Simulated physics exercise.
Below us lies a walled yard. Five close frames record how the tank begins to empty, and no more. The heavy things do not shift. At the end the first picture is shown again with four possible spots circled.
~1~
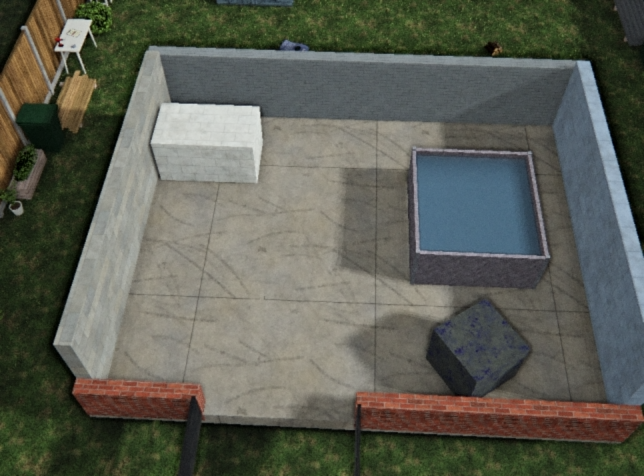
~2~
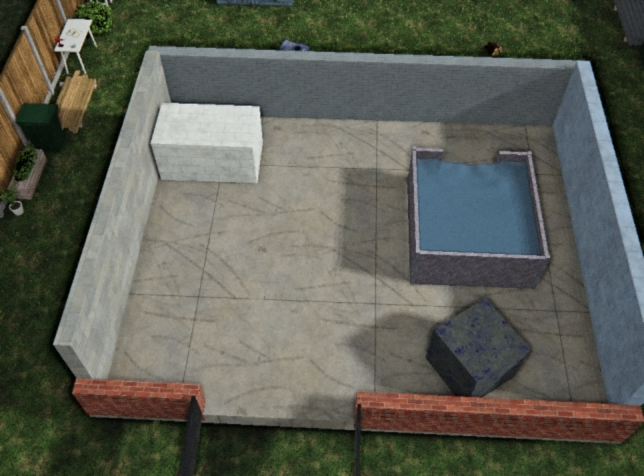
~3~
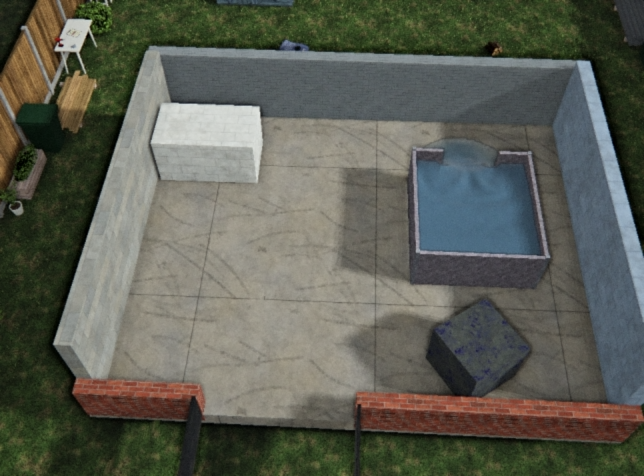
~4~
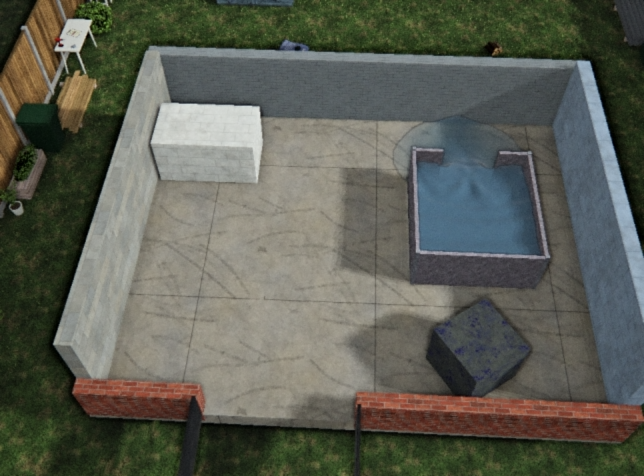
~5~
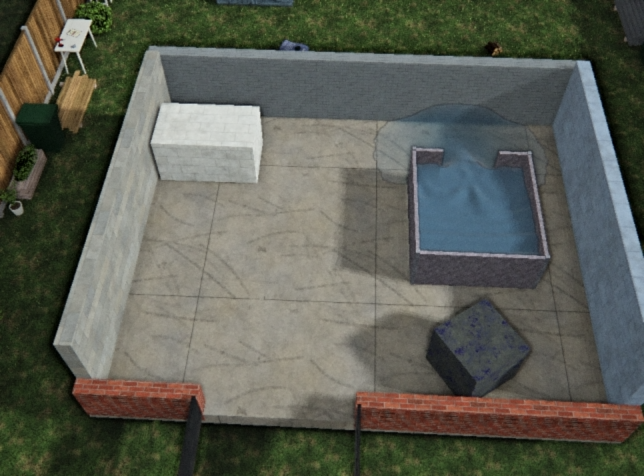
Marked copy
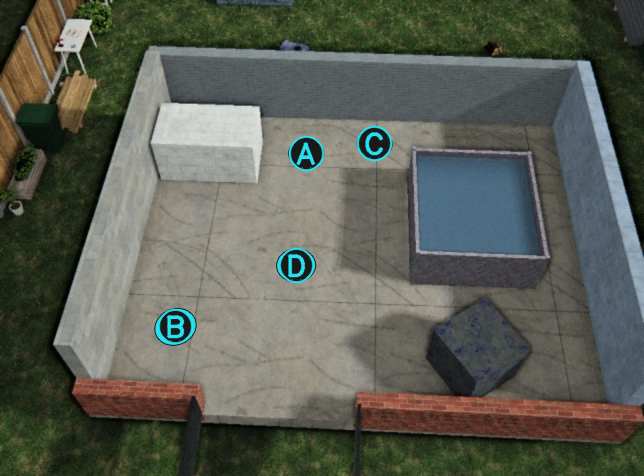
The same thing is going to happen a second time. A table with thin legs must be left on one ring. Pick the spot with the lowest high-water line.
It is D.
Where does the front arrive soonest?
C.
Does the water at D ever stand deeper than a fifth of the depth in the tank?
No, less.
On the marked copy, A at (306, 153); B at (175, 326); C at (374, 143); D at (296, 265).
With A, the water peaks at about 19 % of the depth that stood in the tank.
With B, the water peaks at about 15 % of the depth that stood in the tank.
With C, the water peaks at about 19 % of the depth that stood in the tank.
With D, the water peaks at about 10 % of the depth that stood in the tank.
